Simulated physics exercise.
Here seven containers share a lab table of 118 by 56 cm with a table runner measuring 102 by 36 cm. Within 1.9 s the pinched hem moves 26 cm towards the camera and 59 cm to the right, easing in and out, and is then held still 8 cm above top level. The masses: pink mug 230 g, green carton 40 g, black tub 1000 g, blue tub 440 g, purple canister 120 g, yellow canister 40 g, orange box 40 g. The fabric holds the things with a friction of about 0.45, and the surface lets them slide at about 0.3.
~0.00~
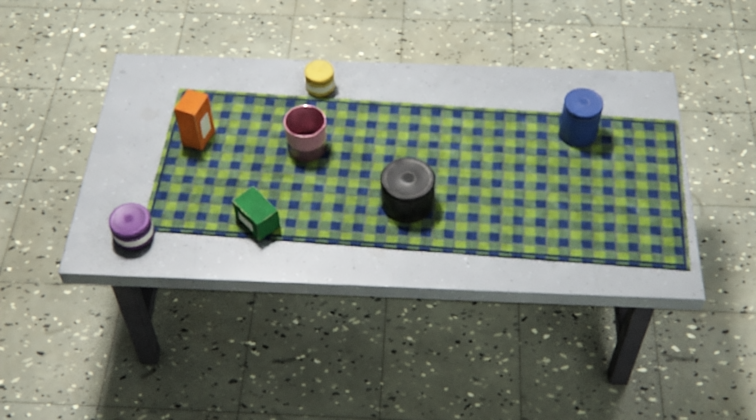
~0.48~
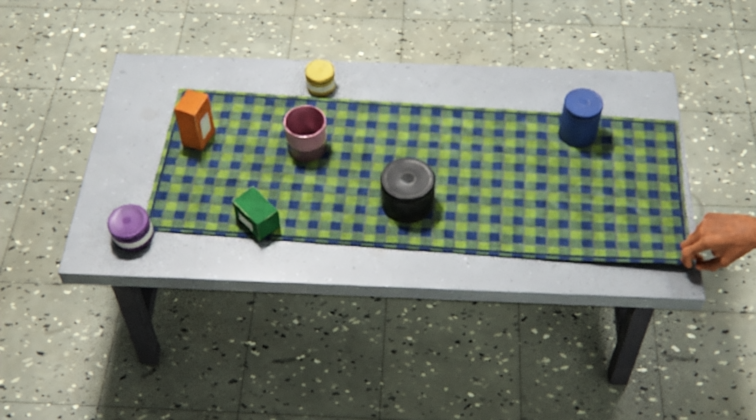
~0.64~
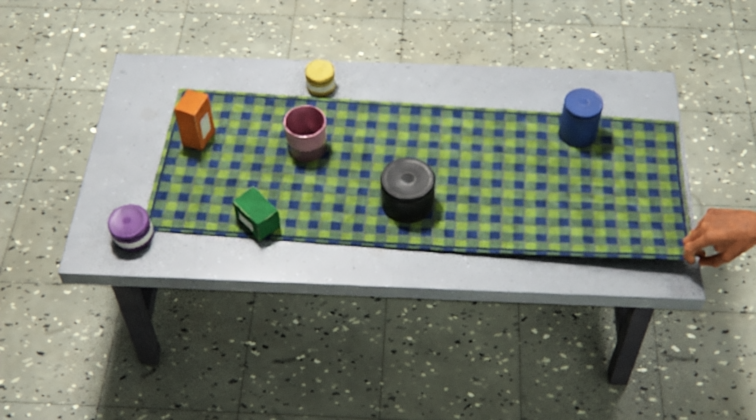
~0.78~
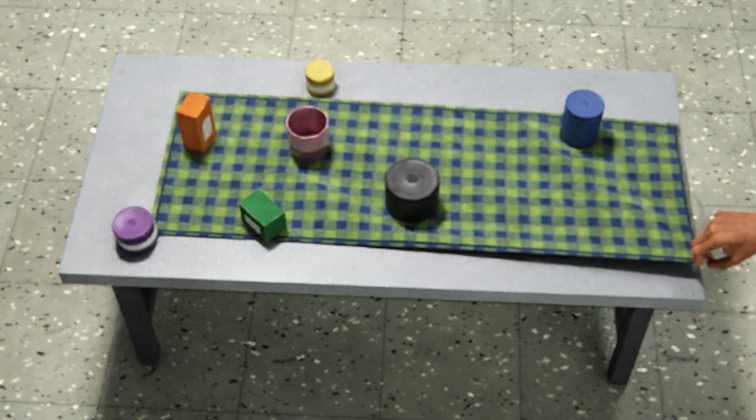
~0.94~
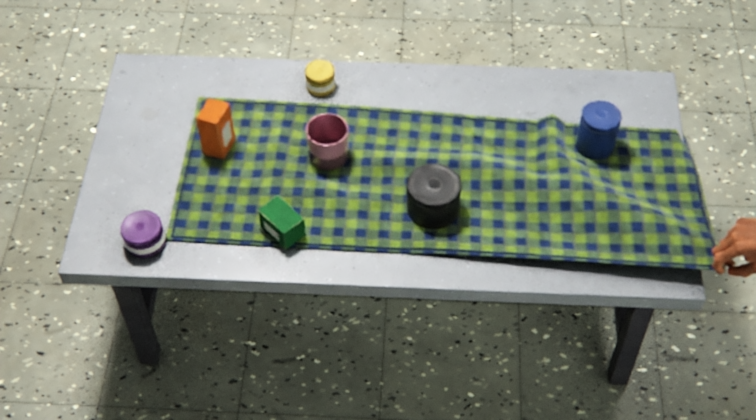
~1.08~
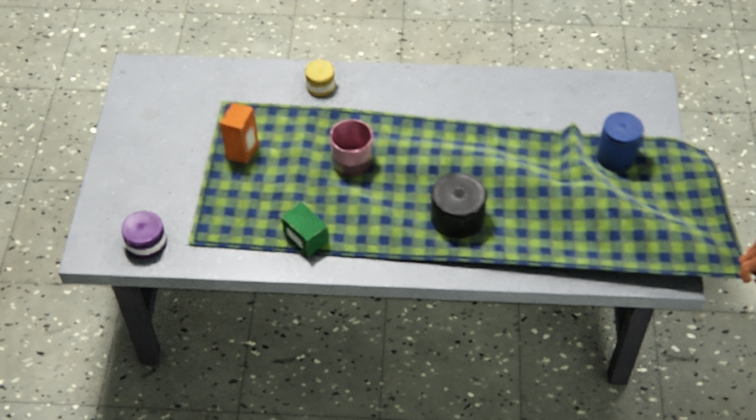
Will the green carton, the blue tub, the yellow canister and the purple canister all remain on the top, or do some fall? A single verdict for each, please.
Outcome: The green carton falls, the blue tub falls, the yellow canister remains on top, the purple canister remains on top.
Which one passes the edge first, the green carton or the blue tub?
I'd say the blue one.
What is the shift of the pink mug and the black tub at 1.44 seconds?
Pink mug: Close to 25 cm; black tub: Close to 25 cm.
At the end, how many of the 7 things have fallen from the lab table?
3 in all.
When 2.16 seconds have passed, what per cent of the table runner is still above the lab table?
I'd say close to 30 per cent of it.
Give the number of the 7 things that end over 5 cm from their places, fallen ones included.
So we're at 5.
By 1.4 s, 75 % of the table runner is still over the top; blue tub 27 cm off its start, green carton 26 cm off its start, purple canister 3 cm off its start.
By 1.8 s, 50 % of the table runner is still over the top; blue tub over the edge, green carton on its side, 45 cm off its start, purple canister 3 cm off its start.
By 2.2 s, 30 % of the table runner is still over the top; green carton over the edge, blue tub over the edge, purple canister 3 cm off its start at (142, 227).
By 2.5 s, 25 % of the table runner is still over the top; green carton over the edge, blue tub over the edge, purple canister 3 cm off its start.
By 4.1 s, 25 % of the table runner is still over the top; green carton over the edge, blue tub over the edge, purple canister 3 cm off its start at (142, 227), yellow canister 0 cm off its start at (320, 70).
